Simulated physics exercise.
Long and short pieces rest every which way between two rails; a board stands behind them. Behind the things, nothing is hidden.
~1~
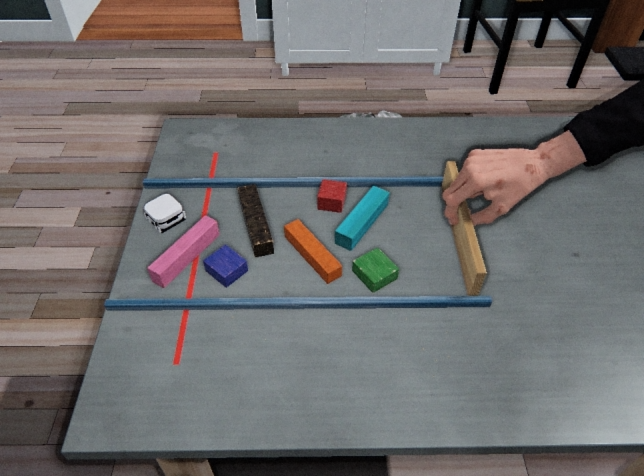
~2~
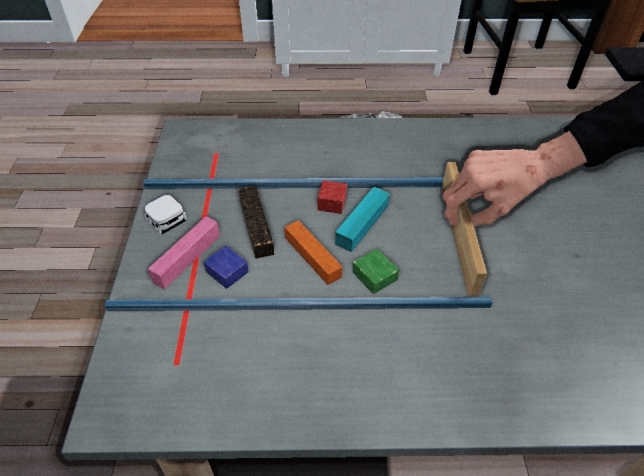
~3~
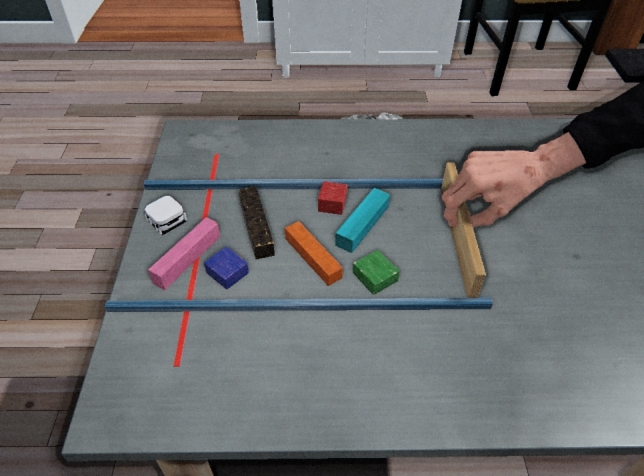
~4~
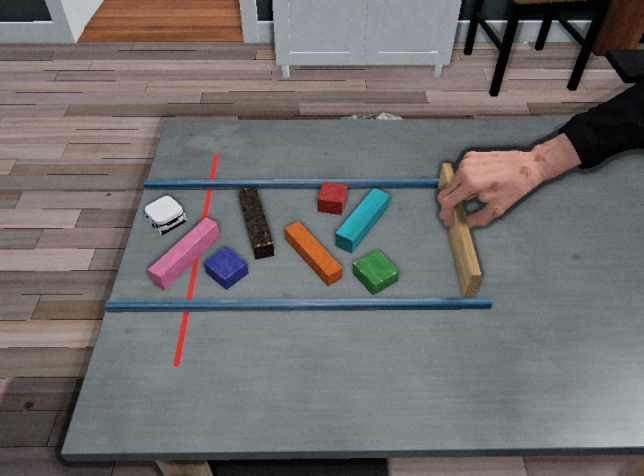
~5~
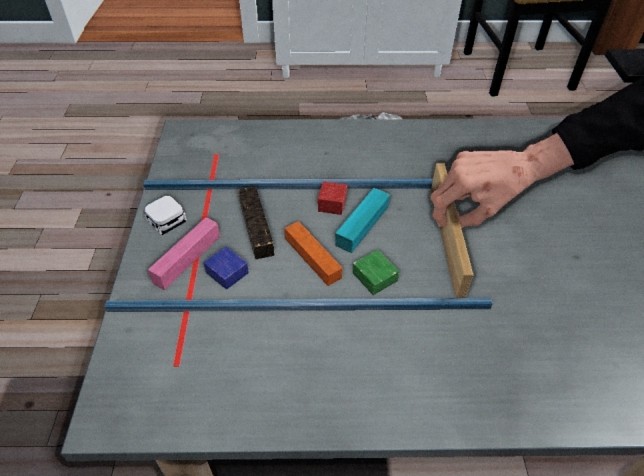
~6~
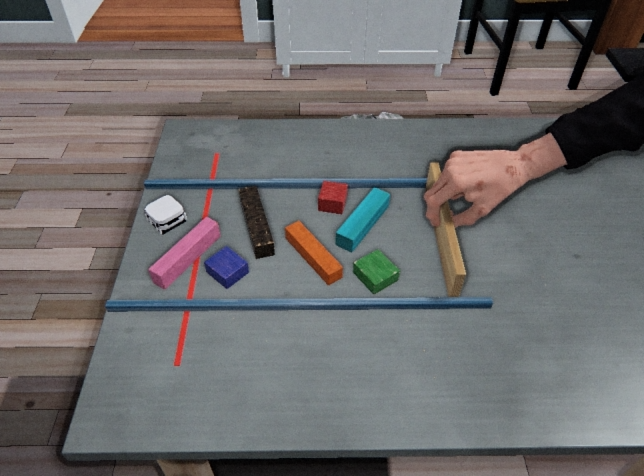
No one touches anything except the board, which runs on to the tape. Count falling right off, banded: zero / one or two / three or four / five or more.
The number going over the edge will be one or at most two.
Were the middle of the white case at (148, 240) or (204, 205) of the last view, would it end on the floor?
First place: It goes off the edge; second place: It goes off the edge.
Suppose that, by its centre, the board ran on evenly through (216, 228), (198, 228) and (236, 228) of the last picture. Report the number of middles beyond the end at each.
Counts: 0, 2, 0.
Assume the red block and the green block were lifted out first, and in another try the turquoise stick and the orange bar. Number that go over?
0 in the first try, 0 in the second.
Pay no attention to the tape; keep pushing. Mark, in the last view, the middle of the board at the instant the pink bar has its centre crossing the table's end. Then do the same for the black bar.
First one: Around (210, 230). Other one: Around (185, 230).
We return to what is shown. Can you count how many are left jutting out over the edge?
In total, 1 of them.
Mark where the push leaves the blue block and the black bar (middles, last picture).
Look around (120, 276) for the first and around (147, 220) for the second.
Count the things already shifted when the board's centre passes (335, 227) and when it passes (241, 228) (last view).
The first count is 4, and then it's 8.
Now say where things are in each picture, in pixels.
White case (165, 214); pink bar (185, 251); blue block (226, 266); board (461, 225); tape (199, 240), in the first picture.
Pink bar (186, 252); red block (332, 197), in the second picture.
Blue block (227, 268); board (461, 227), in the third picture.
White case (165, 215); turquoise stick (363, 220), in the fourth picture.
Pink bar (186, 252); orange bar (313, 253), in the fifth picture.
White case (166, 215); pink bar (186, 252); blue block (227, 267); board (443, 226); tape (200, 241), in the sixth picture.
A little later, none off yet; white case at rest near (166, 215); pink bar at rest near (186, 252); blue block at rest near (227, 267).
Next, none off yet; white case at rest near (166, 215); pink bar moving near (178, 252); blue block shifted about its own width near (198, 268).
When it is over, the number that fall off is one or two; down, pink bar and white case.
